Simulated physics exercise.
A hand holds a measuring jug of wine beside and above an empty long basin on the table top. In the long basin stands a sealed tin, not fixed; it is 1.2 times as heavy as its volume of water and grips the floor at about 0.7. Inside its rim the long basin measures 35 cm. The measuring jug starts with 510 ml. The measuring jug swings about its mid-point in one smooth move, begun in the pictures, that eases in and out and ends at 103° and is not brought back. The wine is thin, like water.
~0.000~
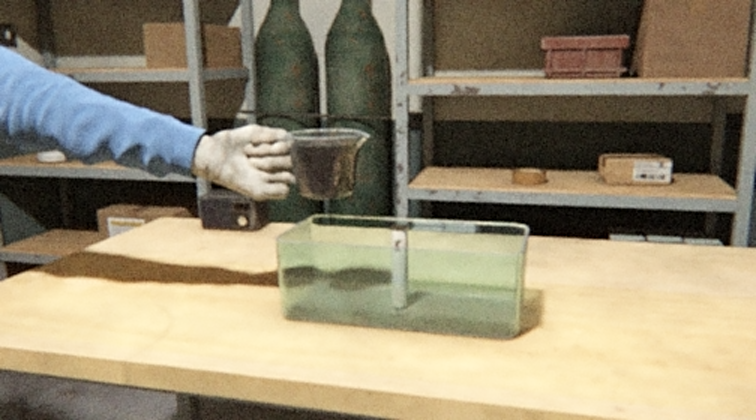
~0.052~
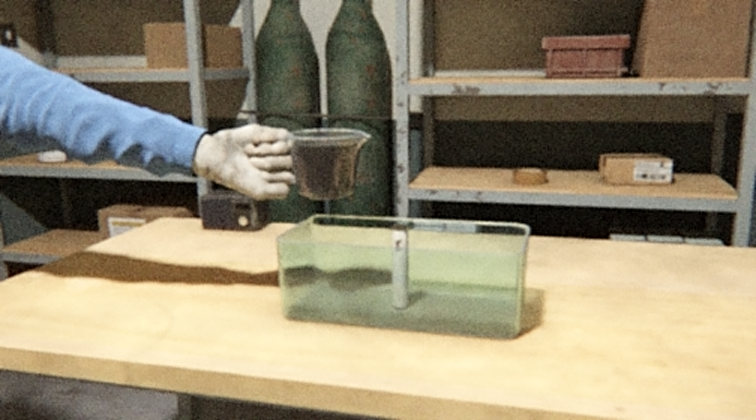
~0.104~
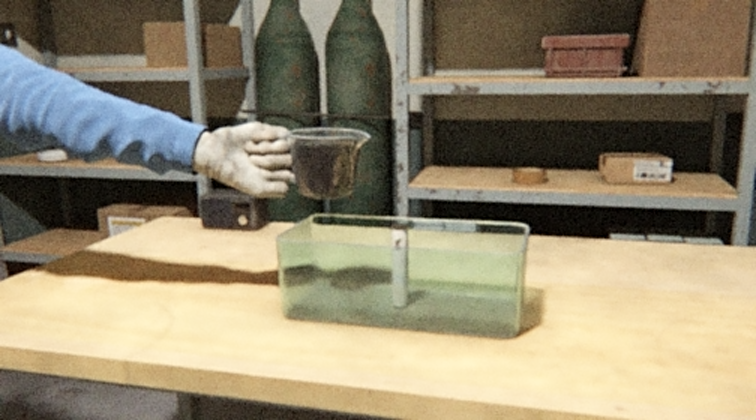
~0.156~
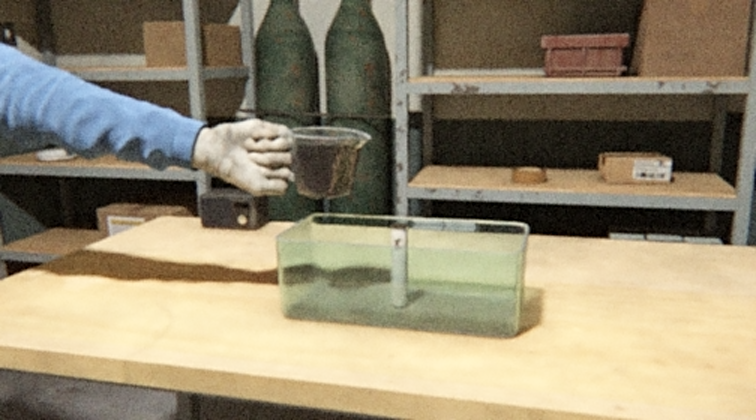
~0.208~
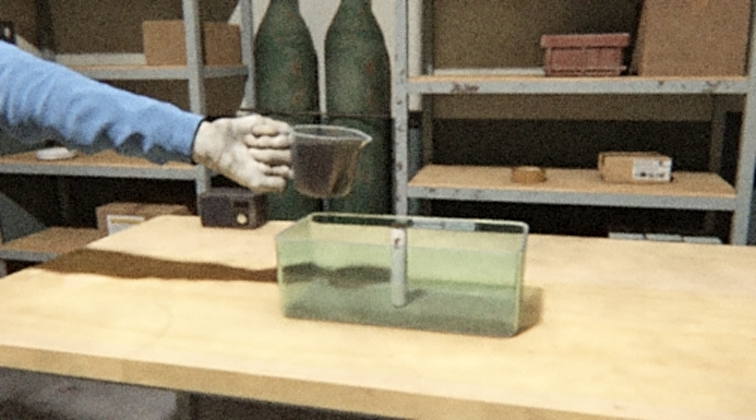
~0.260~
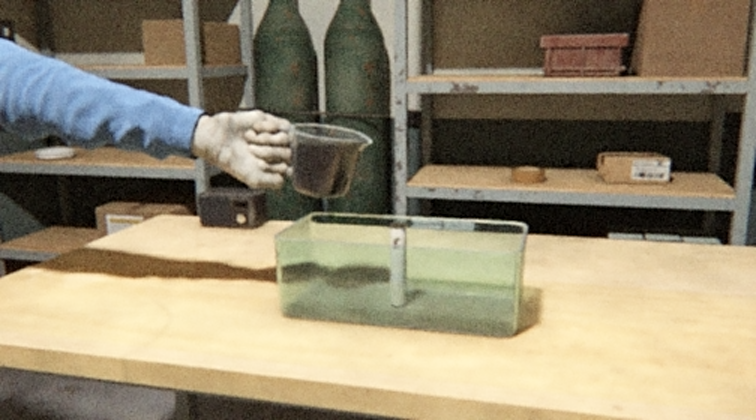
A gloved hand in a blue sleeve held a clear jug of dark liquid above a long glass basin on a wooden table, keeping it level at first, then tilting it slightly to the right.
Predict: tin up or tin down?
The tin topples.
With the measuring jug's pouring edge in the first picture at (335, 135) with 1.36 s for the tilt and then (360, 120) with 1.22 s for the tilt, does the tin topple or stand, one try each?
First it remains upright; then it goes over.
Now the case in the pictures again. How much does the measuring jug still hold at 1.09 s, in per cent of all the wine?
Near 14 in a hundred.
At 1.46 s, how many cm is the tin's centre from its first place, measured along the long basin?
About 8 cm.
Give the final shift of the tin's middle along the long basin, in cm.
About 8.0 cm.
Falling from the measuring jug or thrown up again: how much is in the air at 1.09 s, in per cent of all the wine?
About 8 per cent.
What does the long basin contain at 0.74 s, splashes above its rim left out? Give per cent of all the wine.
Near 12 in a hundred.
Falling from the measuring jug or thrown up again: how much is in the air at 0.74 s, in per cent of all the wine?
Near 18 in a hundred.
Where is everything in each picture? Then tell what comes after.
Tilt 0°; pouring edge (369, 136); surface from (294, 143) to (359, 144); the long basin's rim runs from (294, 228) to (525, 241); the tin's top is at (400, 230), in the first picture.
Tilt 0°; pouring edge (370, 136); surface from (294, 142) to (361, 144), in the second picture.
Tilt 1°; pouring edge (370, 137); surface from (295, 141) to (361, 143), in the third picture.
Tilt 3°; pouring edge (370, 138); surface from (295, 141) to (361, 143), in the fourth picture.
Tilt 6°; pouring edge (371, 139); surface from (295, 140) to (362, 143), in the fifth picture.
Tilt 9°; pouring edge (372, 142); surface from (296, 141) to (363, 144), in the sixth picture.
By 0.74 s the tilt is 59° and 69 per cent is still to pour; the tin stands where it began.
By 1.09 s the tilt is 93° and 13 per cent is still to pour; the tin leans 6°.
By 1.46 s the tilt is 103° and 0 per cent is still to pour; the tin lies on its side.
By 1.86 s the tilt is 103° and 0 per cent is still to pour; the tin lies on its side.
At rest the tin lies on its side.
